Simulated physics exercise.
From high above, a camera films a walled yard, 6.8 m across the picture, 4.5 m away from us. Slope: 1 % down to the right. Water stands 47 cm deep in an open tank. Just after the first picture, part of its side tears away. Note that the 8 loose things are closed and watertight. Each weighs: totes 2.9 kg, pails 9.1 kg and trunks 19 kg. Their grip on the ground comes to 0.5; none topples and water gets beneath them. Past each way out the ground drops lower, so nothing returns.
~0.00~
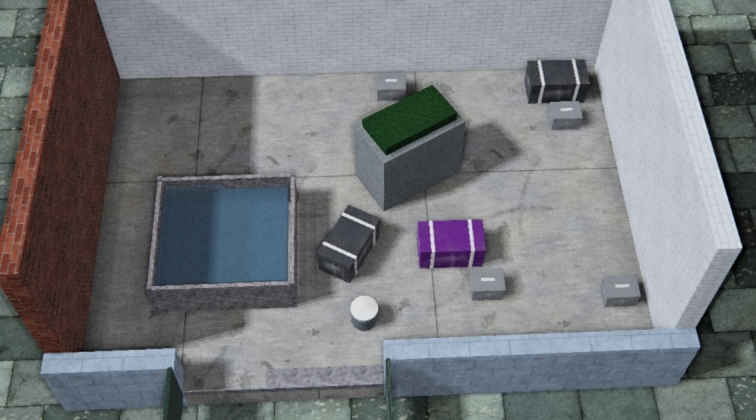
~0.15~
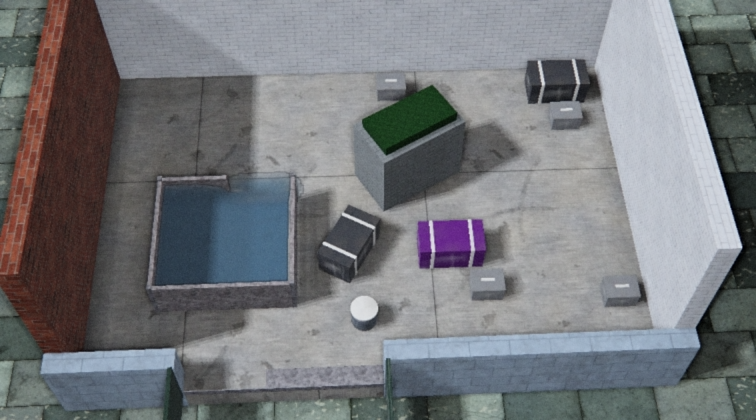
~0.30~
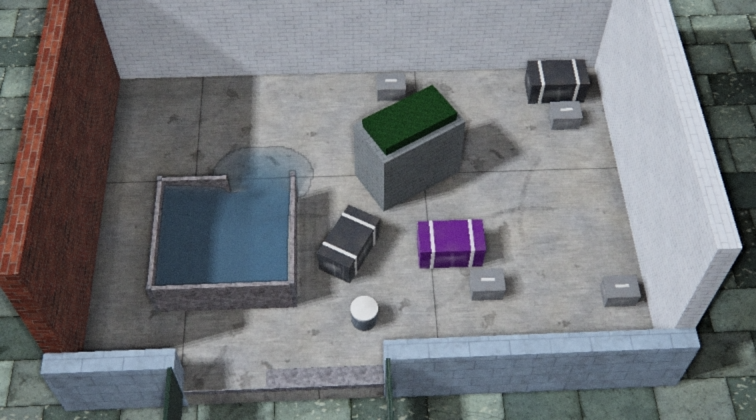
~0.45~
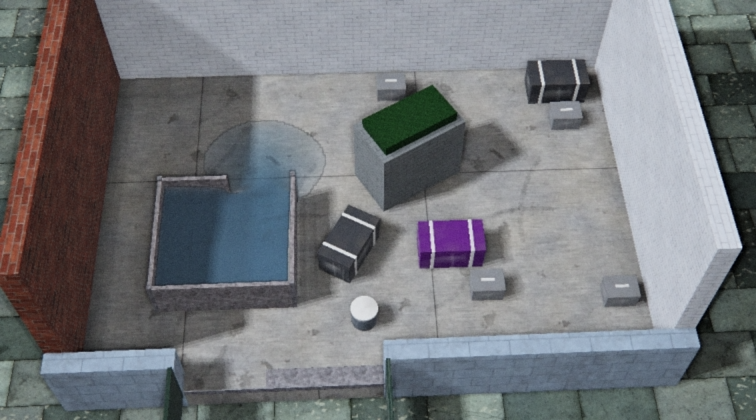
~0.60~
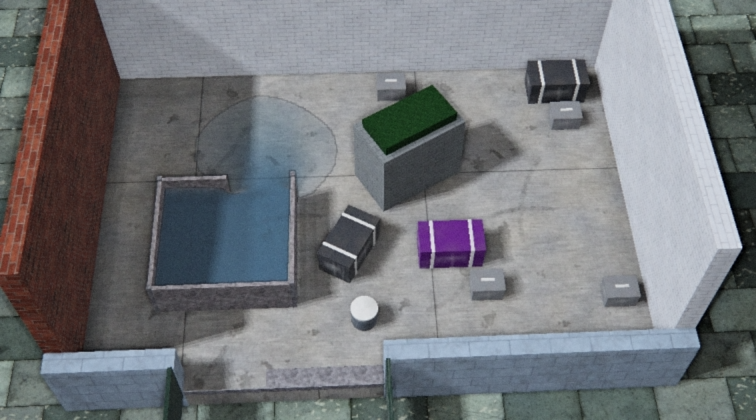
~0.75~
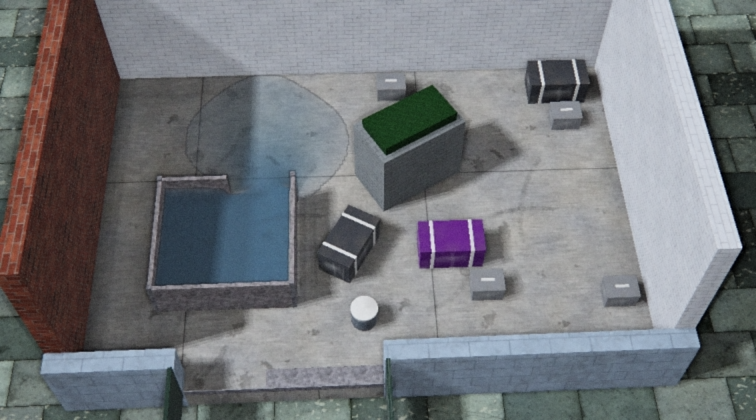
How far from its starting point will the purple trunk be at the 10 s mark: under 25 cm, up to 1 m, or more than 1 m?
It will be under 25 cm from its start.
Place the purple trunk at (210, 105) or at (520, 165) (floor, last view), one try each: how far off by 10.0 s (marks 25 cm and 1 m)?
Swept far; nearly still.
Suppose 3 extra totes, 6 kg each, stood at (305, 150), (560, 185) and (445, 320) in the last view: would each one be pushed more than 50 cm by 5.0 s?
Answers, first to last: Exceeding, not exceeding, not exceeding.
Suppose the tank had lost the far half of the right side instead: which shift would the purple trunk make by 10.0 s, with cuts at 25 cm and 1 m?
Outcome for the purple trunk: It is borne far off.
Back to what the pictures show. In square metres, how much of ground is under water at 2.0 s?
Close to 10.0 m2, I'd say.
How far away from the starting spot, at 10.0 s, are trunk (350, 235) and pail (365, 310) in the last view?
Respectively: 0 cm / 0 cm.
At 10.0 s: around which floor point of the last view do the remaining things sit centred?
The centre sits near (460, 263).
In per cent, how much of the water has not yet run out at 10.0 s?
98 %.
After 2.0 s the purple trunk is near (451, 236), 0.0 m from its start, aground; 0 of 8 are out; 1 afloat.
After 4.5 s the purple trunk is near (451, 236), 0.0 m from its start, aground; 0 of 8 are out; 3 afloat.
After 7.0 s the purple trunk is near (451, 236), 0.0 m from its start, aground; 0 of 8 are out; 3 afloat.
After 10.0 s the purple trunk is near (451, 236), 0.0 m from its start, aground; 0 of 8 are out; 5 afloat.
